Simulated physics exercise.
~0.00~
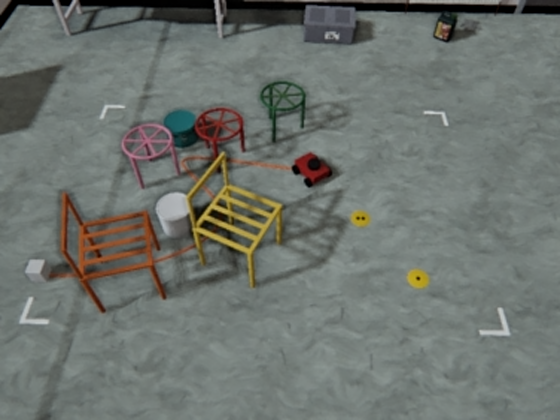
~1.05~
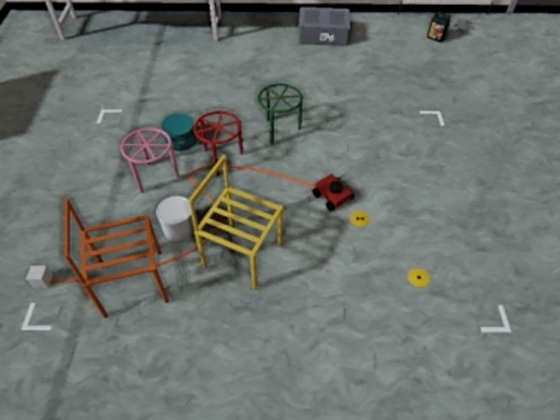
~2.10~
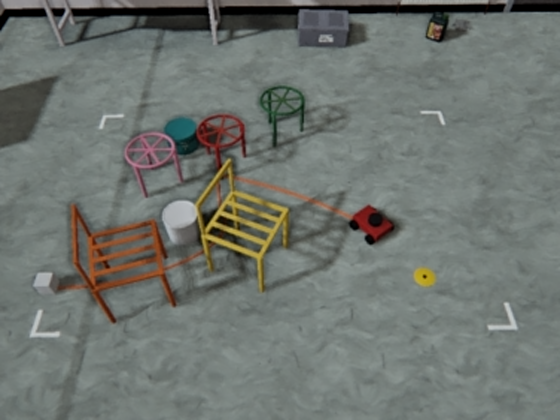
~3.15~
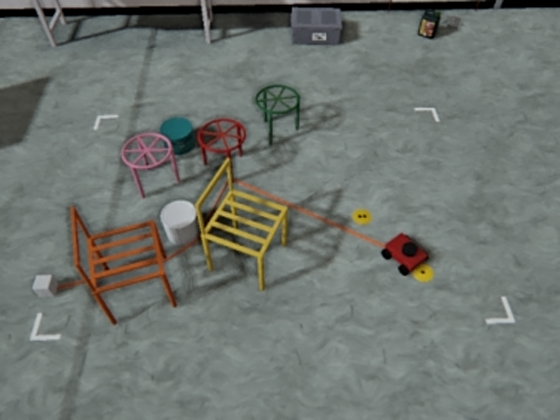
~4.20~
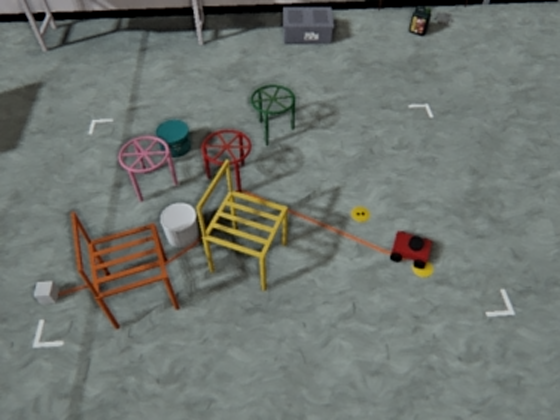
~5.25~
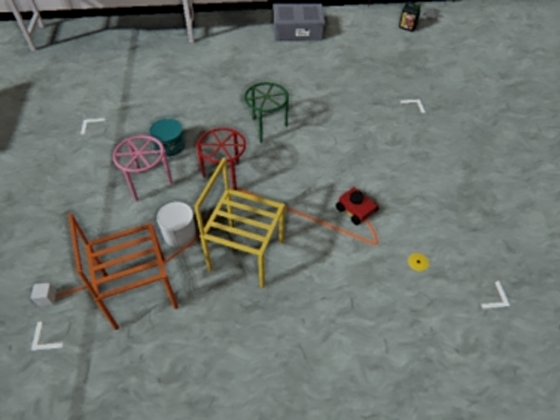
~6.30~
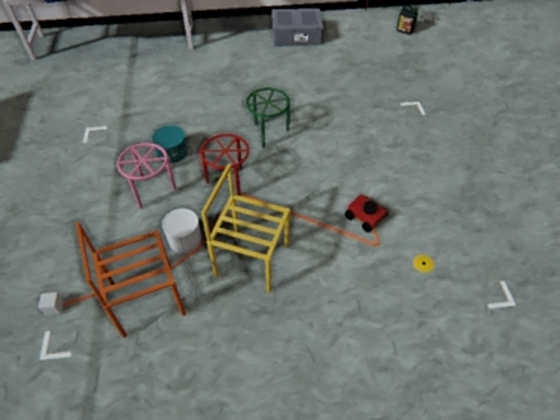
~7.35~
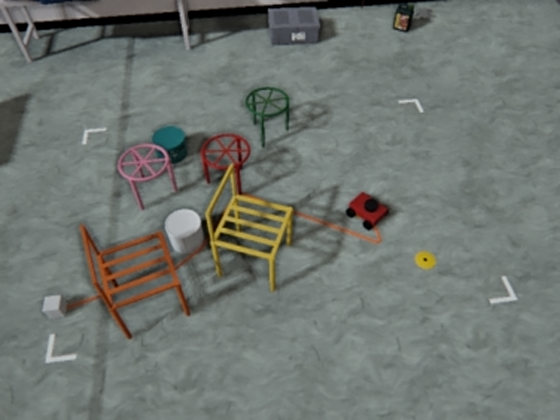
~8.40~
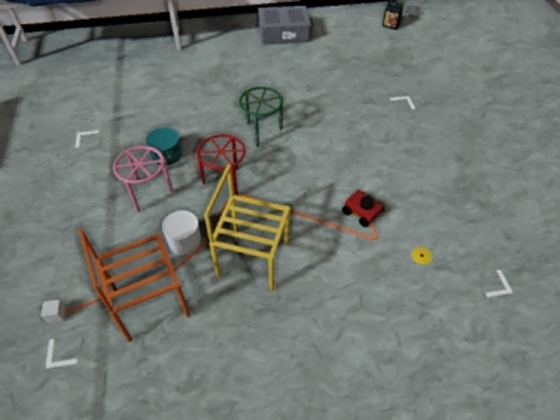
Red cart trailing an orange cord past chairs and stools to a yellow mark, red stool shifting slightly, then retreating up-left and stopping.
